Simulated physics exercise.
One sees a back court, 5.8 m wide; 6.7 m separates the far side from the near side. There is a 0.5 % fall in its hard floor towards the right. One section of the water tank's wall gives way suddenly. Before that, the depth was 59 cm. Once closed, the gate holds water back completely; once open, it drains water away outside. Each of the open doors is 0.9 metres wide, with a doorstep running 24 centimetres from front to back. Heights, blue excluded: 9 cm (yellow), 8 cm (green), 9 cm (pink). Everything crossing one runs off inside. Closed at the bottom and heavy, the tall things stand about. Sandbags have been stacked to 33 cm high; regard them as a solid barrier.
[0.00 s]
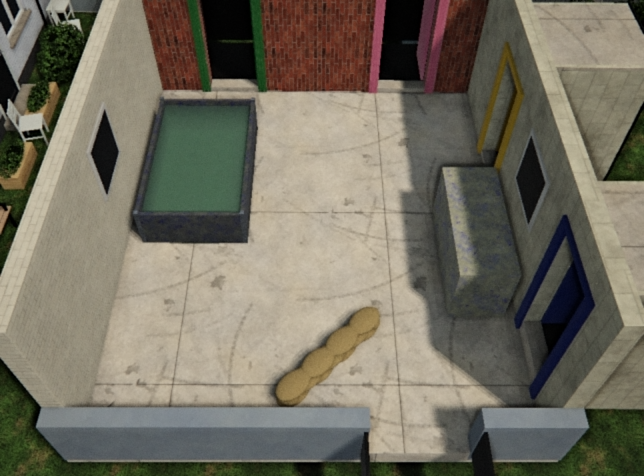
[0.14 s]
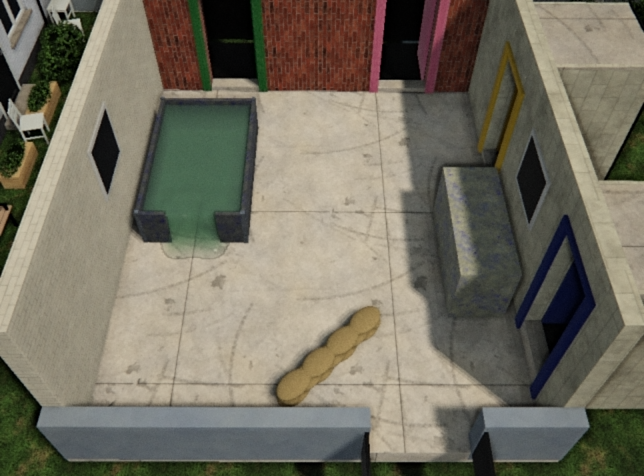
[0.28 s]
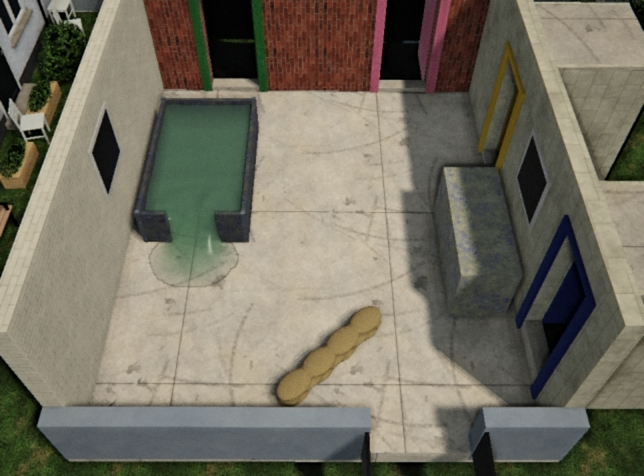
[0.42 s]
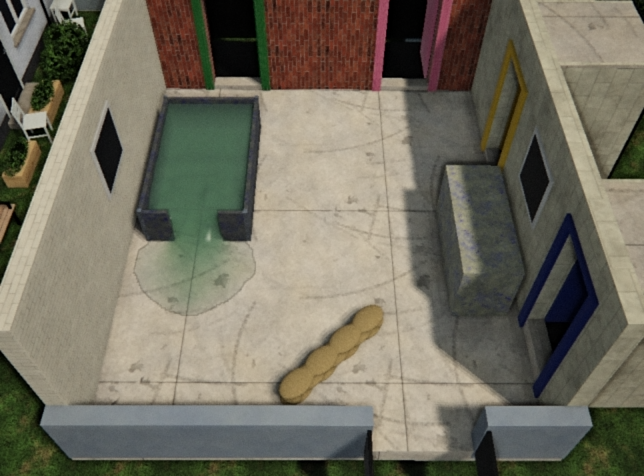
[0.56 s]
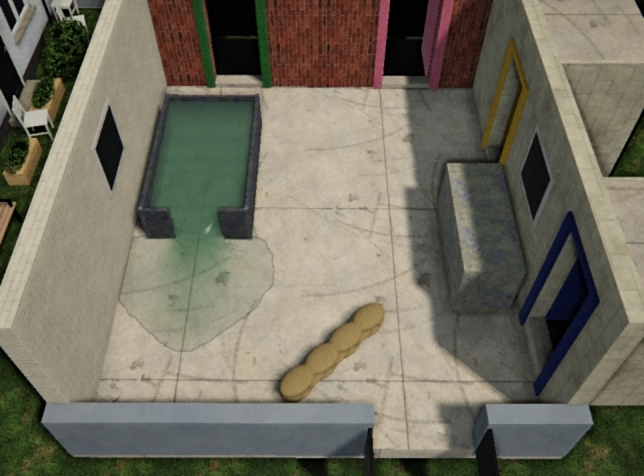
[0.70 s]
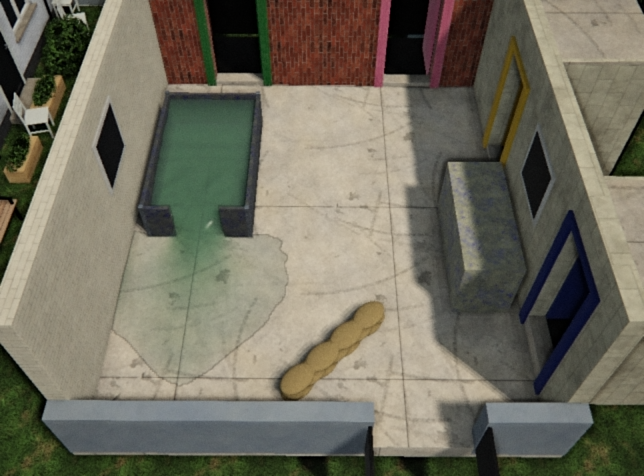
A walled back court with a pale, cracked hard floor is seen from high above, the view shifting very slightly. A dark-rimmed tank of green water stands at left, green and pink doorways at the back, yellow and blue ones at right beside a long grey block, and tan sandbags lie diagonally in front. A gap opens in the tank's near wall, and water pours out, spreading forward and sideways in a widening greenish sheet.
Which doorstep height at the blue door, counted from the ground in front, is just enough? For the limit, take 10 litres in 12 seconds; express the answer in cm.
A height of roughly 7.5 cm is just enough.
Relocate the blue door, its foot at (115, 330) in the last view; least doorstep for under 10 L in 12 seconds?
Roughly 13.5 cm, give or take.
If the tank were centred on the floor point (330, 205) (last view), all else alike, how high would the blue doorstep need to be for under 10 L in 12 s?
Roughly 6.5 cm is needed.
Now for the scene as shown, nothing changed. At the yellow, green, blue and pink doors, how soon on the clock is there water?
Arrival times - yellow: 6.0 s; green: 8.5 s; blue: 3.8 s; pink: 7.0 s.
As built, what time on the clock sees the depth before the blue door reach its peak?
Around 4.0 s, give or take.
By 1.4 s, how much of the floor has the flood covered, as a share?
The wet part is about 25 per cent.
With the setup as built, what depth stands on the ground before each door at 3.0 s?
Depths in cm: Yellow 0, green 0, blue 0, pink 0.
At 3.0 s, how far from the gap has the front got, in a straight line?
Distance from gap: Approx. 5.0 m.
After 1.4 s water covers 25 % of the floor, deepest (36 cm) near (90, 426); it has not reached the blue door.
After 3.0 s water covers 35 % of the floor, deepest (28 cm) near (118, 426); it has not reached the blue door.
After 12.0 s water covers 95 % of the floor, deepest (10 cm) near (261, 427); 6 cm at the blue door, 0 litres in over its 24 cm doorstep.
At the blue door as built, the water arrived by 3.8 s and peaked near 11 cm at 4.2 s.
Run again over the same 12 s with other heights there, 20 litres in over 6.5 cm, 3 litres over 8.5 cm. The limit of 10 litres is kept from about 7.5 cm up.
